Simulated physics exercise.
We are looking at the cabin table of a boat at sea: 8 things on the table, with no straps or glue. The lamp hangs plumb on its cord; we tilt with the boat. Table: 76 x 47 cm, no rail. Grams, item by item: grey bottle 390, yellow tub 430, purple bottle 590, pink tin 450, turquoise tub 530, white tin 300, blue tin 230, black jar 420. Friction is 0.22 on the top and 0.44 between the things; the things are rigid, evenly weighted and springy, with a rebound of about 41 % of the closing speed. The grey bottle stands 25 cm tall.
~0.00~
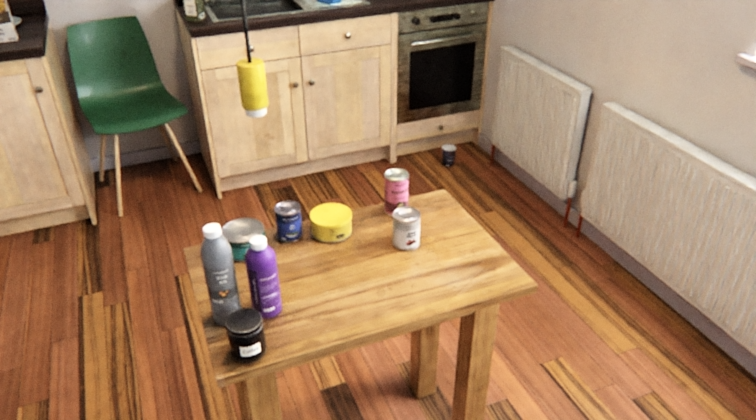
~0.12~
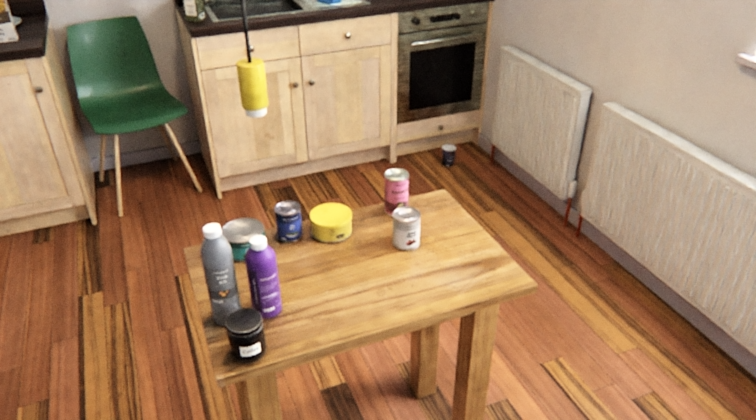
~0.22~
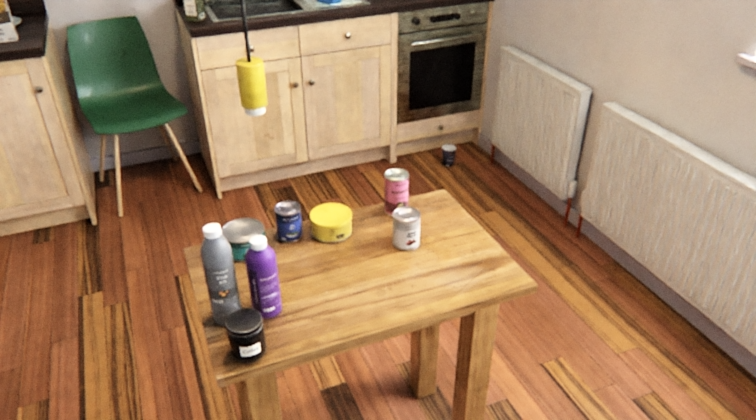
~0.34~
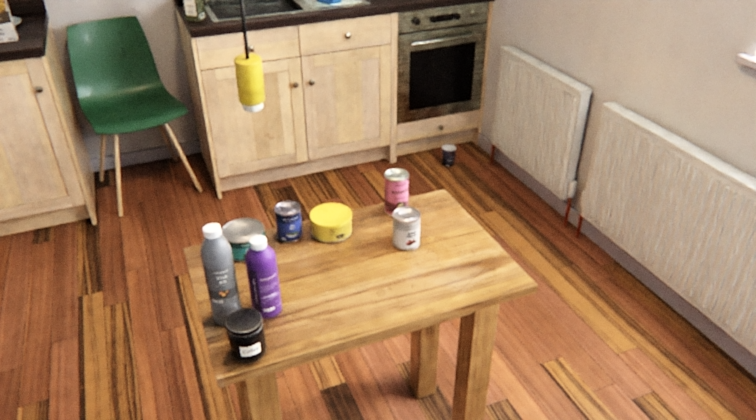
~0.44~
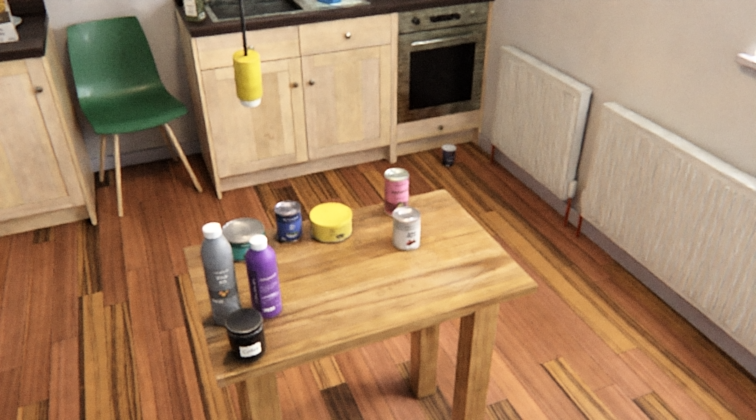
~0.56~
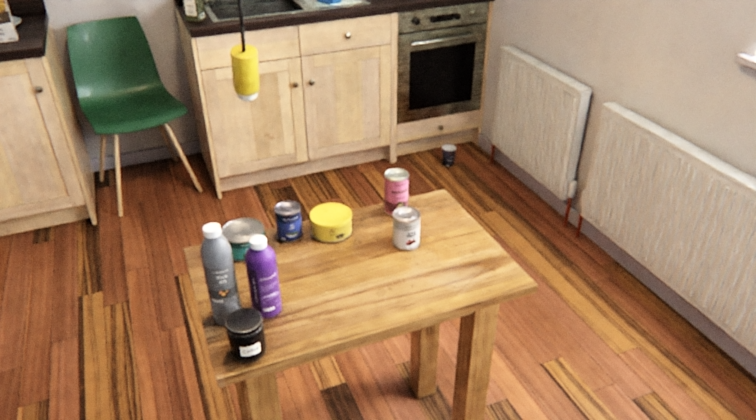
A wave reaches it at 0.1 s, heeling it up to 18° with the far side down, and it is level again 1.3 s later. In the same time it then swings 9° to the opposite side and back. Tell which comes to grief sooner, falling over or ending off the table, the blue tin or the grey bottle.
It is the first one.
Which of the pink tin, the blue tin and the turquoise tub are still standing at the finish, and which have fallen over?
Well, the pink tin tumbles down, the blue tin tumbles down, and the turquoise tub tumbles down.
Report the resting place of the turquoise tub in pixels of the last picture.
Around (237, 318).
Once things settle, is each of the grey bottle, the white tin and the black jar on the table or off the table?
At the end the grey bottle remains on its base, the white tin remains on its base and the black jar remains on its base.
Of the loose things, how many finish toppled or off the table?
Total count: 4.
After 1.16 s, boat heeled 5°, far side down; yellow tub, pink tin, turquoise tub and blue tin now off the table; grey bottle slid 13 cm near (210, 243); purple bottle slid 13 cm.
After 1.56 s, boat heeled 1°, near side down; grey bottle slid 14 cm near (209, 240); purple bottle slid 14 cm; white tin slid 14 cm.
At rest (3.2 s), off the table, yellow tub, pink tin, turquoise tub and blue tin; not toppled but over 5 cm from the start, grey bottle, purple bottle, white tin and black jar. Seen from the same camera at the end, blue tin near (290, 353), grey bottle near (209, 240). Blue tin went at 0.92 s; grey bottle was never lost.
